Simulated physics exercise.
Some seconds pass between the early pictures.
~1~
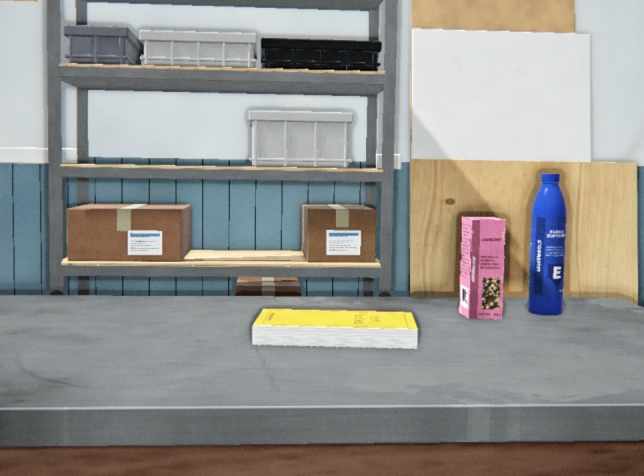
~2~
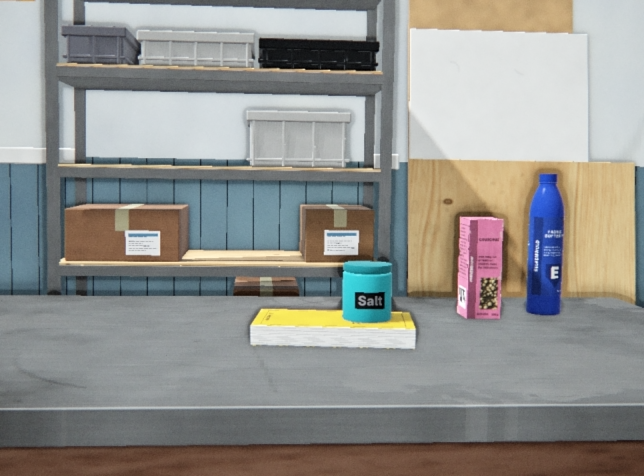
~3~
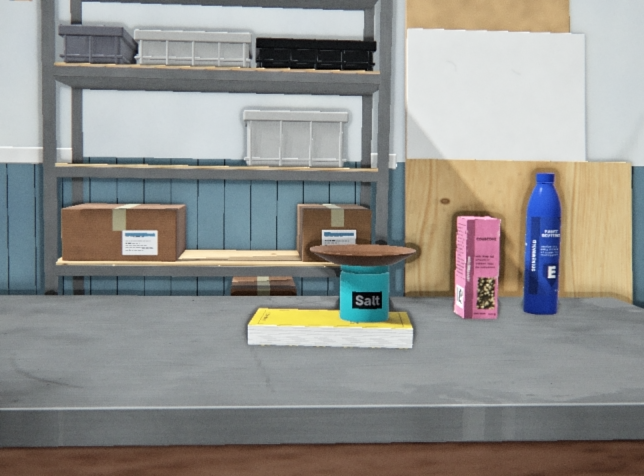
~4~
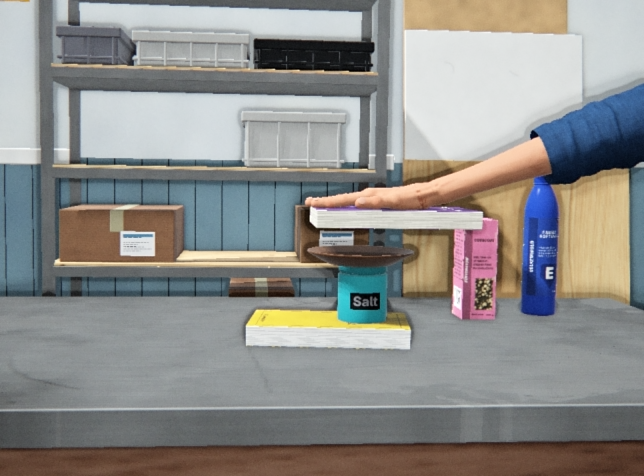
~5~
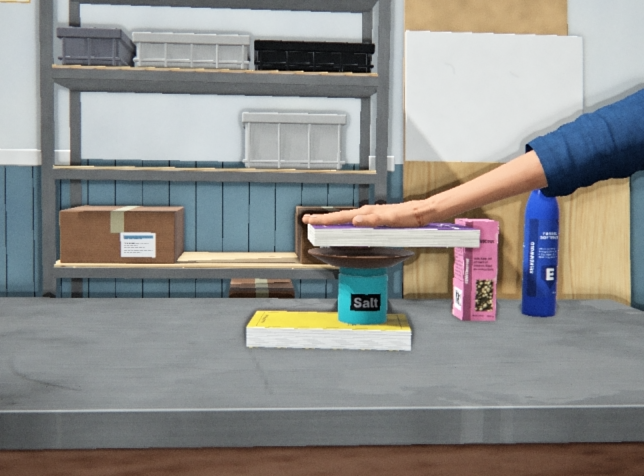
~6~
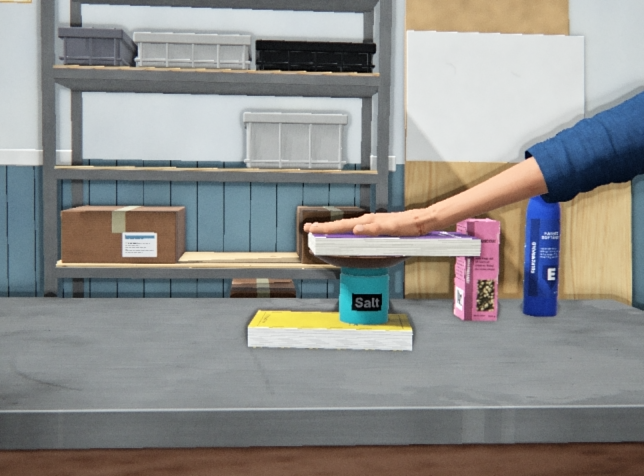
On a grey workbench, a turquoise salt jar appeared on a yellow book, then a brown dish on the jar, and a blue-sleeved arm from the right lowered a purple book onto the dish.
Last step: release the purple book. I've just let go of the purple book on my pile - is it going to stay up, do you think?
Yes, it will stay up.
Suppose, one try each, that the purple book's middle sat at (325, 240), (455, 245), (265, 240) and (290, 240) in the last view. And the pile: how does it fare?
Case one: Falls over. Case two: Falls over. Case three: Falls over. Case four: Falls over.
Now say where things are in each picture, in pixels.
The last thing is not in view yet; blue bottle (548, 244), in the first frame.
The last thing is not in view yet, in the second frame.
The last thing is not in view yet; pink carton (477, 267), in the third frame.
Coming down; purple book (392, 217); yellow book (329, 329), in the fourth frame.
Coming down; purple book (390, 235); turquoise jar (363, 293), in the fifth frame.
Set down, still held; purple book (391, 243); blue bottle (542, 246), in the sixth frame.
Then, 0.30 s after the last picture, nothing has stirred.
Then, 0.70 s after the last picture, purple book resting near (391, 243).
At rest, all 6 in place. Seen from the same camera at the end, purple book near (391, 243). The pile keeps its balance.
